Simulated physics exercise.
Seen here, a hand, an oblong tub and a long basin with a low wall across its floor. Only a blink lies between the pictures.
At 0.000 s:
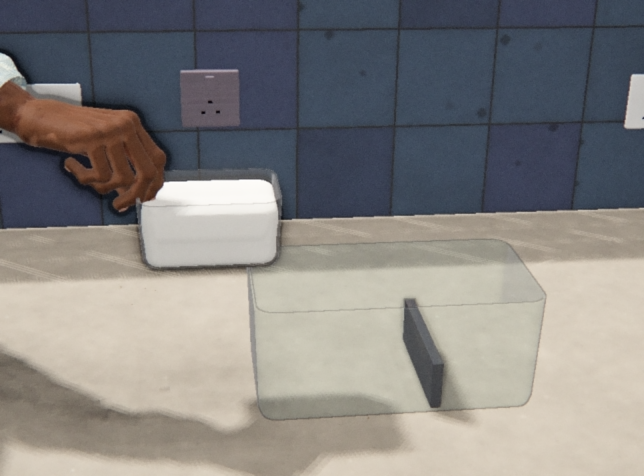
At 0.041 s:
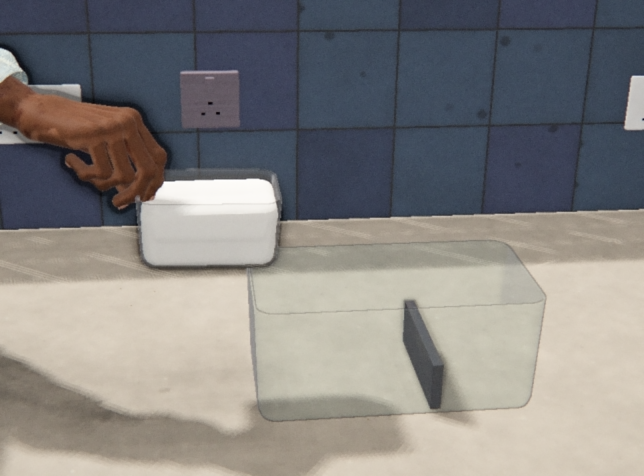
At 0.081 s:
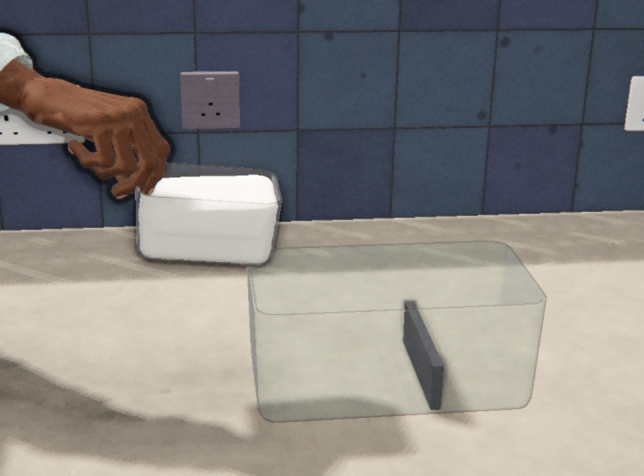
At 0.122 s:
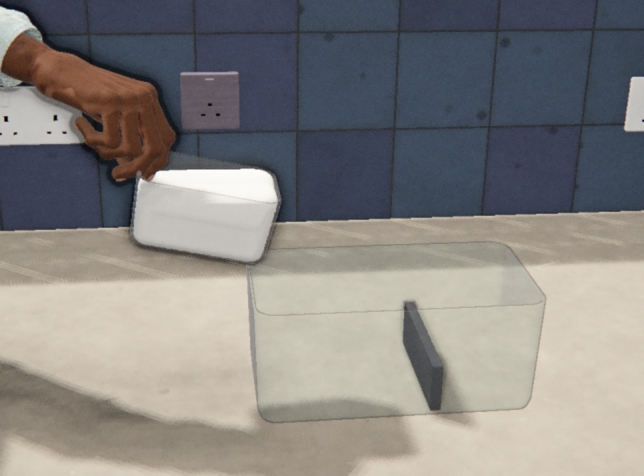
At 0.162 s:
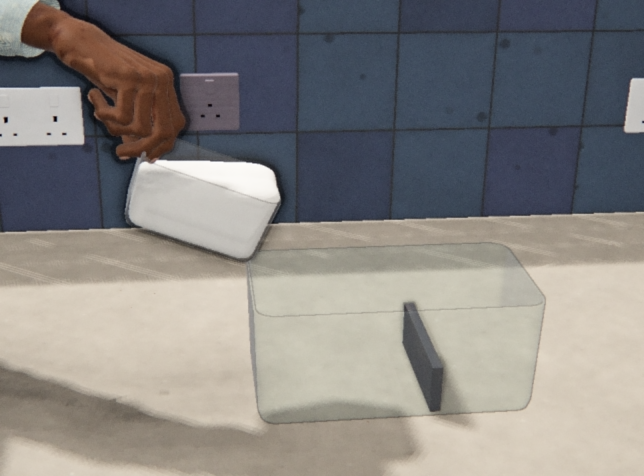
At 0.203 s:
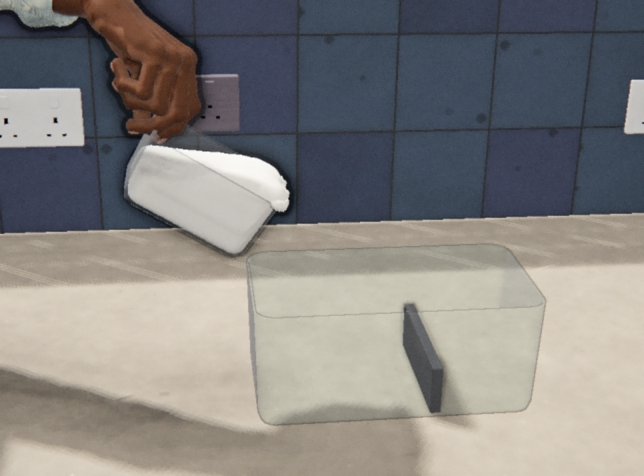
A brown hand in a pale sleeve lifts the left end of a clear tub of white contents, tilting it steadily rightward until the white surface slopes and bulges at the right rim. The tub sits left of a larger, empty see-through basin with a low dark wall across its floor. The fixed, slightly raised view shows a pale counter against blue tiles with sockets.
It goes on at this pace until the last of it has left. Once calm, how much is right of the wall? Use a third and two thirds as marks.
The share right of the wall is under a third.
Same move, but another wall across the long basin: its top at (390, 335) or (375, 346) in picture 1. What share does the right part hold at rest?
Near 45 % and 60 %.
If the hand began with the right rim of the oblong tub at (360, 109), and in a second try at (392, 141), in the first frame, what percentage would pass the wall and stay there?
First some 65, then 65 per cent.
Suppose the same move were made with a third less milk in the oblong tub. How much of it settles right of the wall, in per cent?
About 5 per cent.
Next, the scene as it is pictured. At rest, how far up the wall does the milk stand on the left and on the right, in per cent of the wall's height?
Left about 40, right about 0.
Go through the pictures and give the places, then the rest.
The first frame shows tilt 0°; pouring edge (277, 187); surface from (142, 198) to (275, 194); the long basin's rim runs from (251, 281) to (526, 270); the wall's top is at (423, 331).
The second frame shows tilt 1°; pouring edge (277, 188); surface from (141, 198) to (275, 193).
The third frame shows tilt 6°; pouring edge (277, 189); surface from (141, 195) to (275, 189).
The fourth frame shows tilt 13°; pouring edge (277, 190); surface from (138, 187) to (275, 183).
The fifth frame shows tilt 22°; pouring edge (276, 191); surface from (136, 176) to (274, 184); 3 per cent is over the edge.
The sixth frame shows tilt 32°; pouring edge (275, 192); surface from (136, 161) to (271, 179); 6 per cent is over the edge.
A moment on, the oblong tub is tipped on its side and 39 per cent is still to pour, 12 is left of the wall and 0 right of it.
Next, the oblong tub is tipped on its side and 6 per cent is still to pour, 77 is left of the wall and 2 right of it.
Then the oblong tub is tipped on its side and 2 per cent is still to pour, 84 is left of the wall and 3 right of it.
Later the oblong tub is tipped on its side and 0 per cent is still to pour, 91 is left of the wall and 4 right of it.
At rest 92 per cent lies left of the wall, 5 right of it and 4 outside.
